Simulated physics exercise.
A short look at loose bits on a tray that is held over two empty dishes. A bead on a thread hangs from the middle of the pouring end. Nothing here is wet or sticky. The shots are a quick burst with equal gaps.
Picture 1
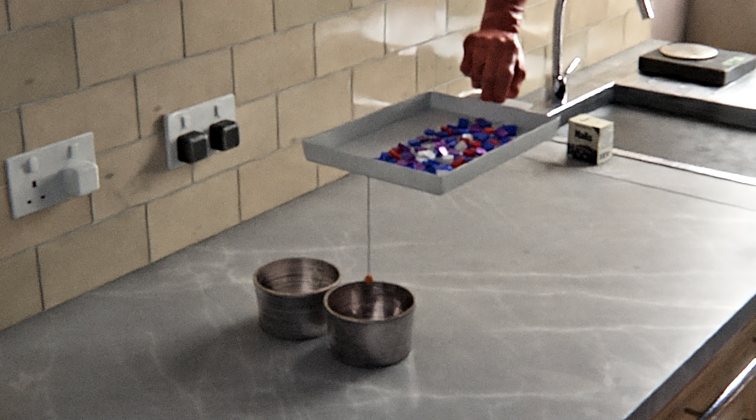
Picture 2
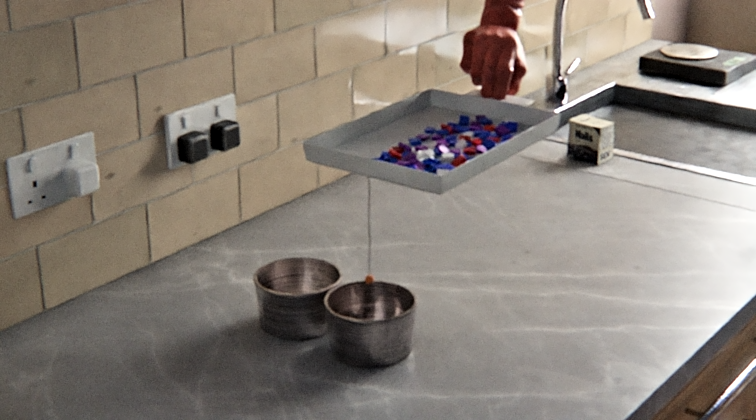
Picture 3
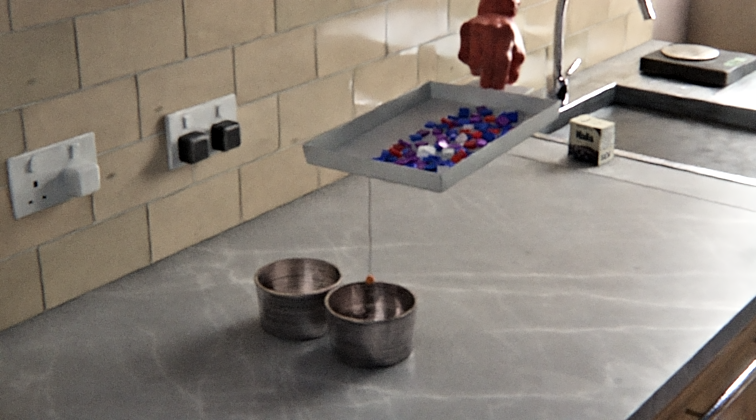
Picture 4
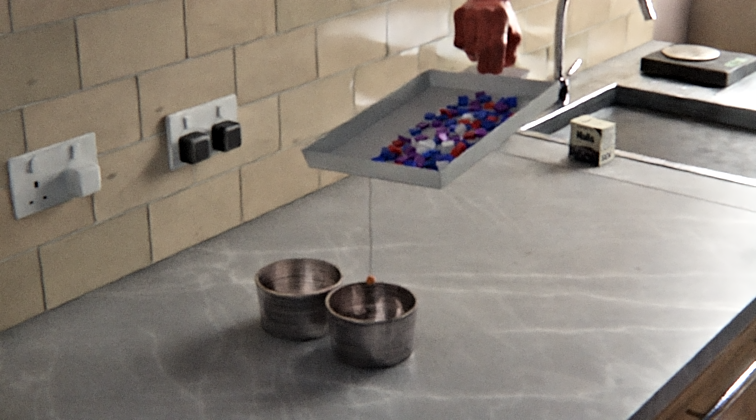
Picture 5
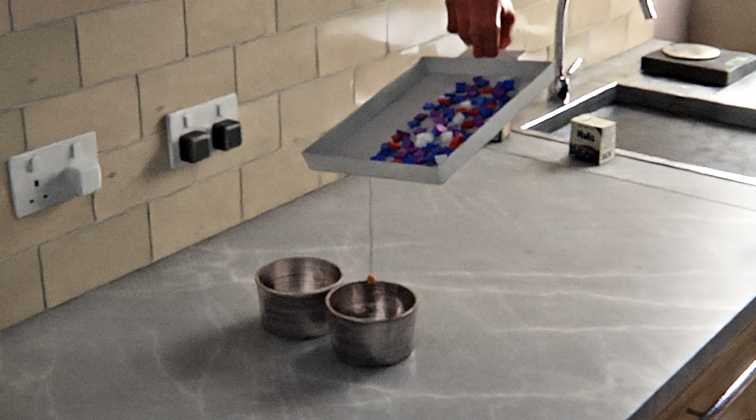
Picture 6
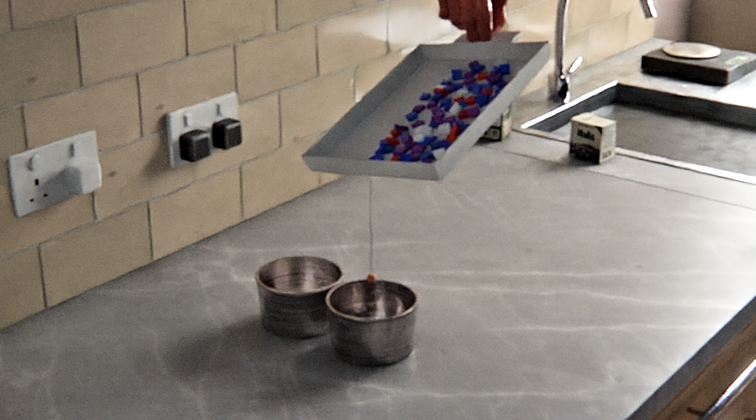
A grey tray of blue, red and white mosaic tiles is held above a grey kitchen worktop, seen from slightly above against cream wall tiles. Two empty metal dishes stand below, near a bead on a thread, with sockets at left and a small box, sink and tap at right. A reddish hand raises the tray's far end, steepening its slope and tilting the pouring end toward its left corner, while the view stays still.
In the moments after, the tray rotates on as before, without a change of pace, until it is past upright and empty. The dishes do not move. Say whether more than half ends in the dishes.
They take over half between them.
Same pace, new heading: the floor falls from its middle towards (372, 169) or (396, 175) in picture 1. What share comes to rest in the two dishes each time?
First some 50, then 30 per cent.
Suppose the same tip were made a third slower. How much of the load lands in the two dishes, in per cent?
Close to 90 per cent.
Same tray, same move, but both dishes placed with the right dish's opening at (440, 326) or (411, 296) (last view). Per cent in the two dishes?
Near 0 % and 70 %.
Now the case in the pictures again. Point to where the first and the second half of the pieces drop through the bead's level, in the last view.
First near (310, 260), later near (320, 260).
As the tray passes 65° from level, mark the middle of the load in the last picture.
Around (345, 148).
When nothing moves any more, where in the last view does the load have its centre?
Near (300, 315).
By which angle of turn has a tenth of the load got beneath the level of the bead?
At about 85°.
Soon after the last picture, tray tipped steeply; nearly all on the tray; a stray few in the air.
A little later, tray tipped past a quarter turn; most on the tray; a small part in the left dish; a stray few outside both.
Later still, tray tipped past a quarter turn; a stray few in the right dish; most in the left dish; a small part outside both.
At rest, tray tipped past a quarter turn; a stray few in the right dish; most in the left dish; a small part outside both.
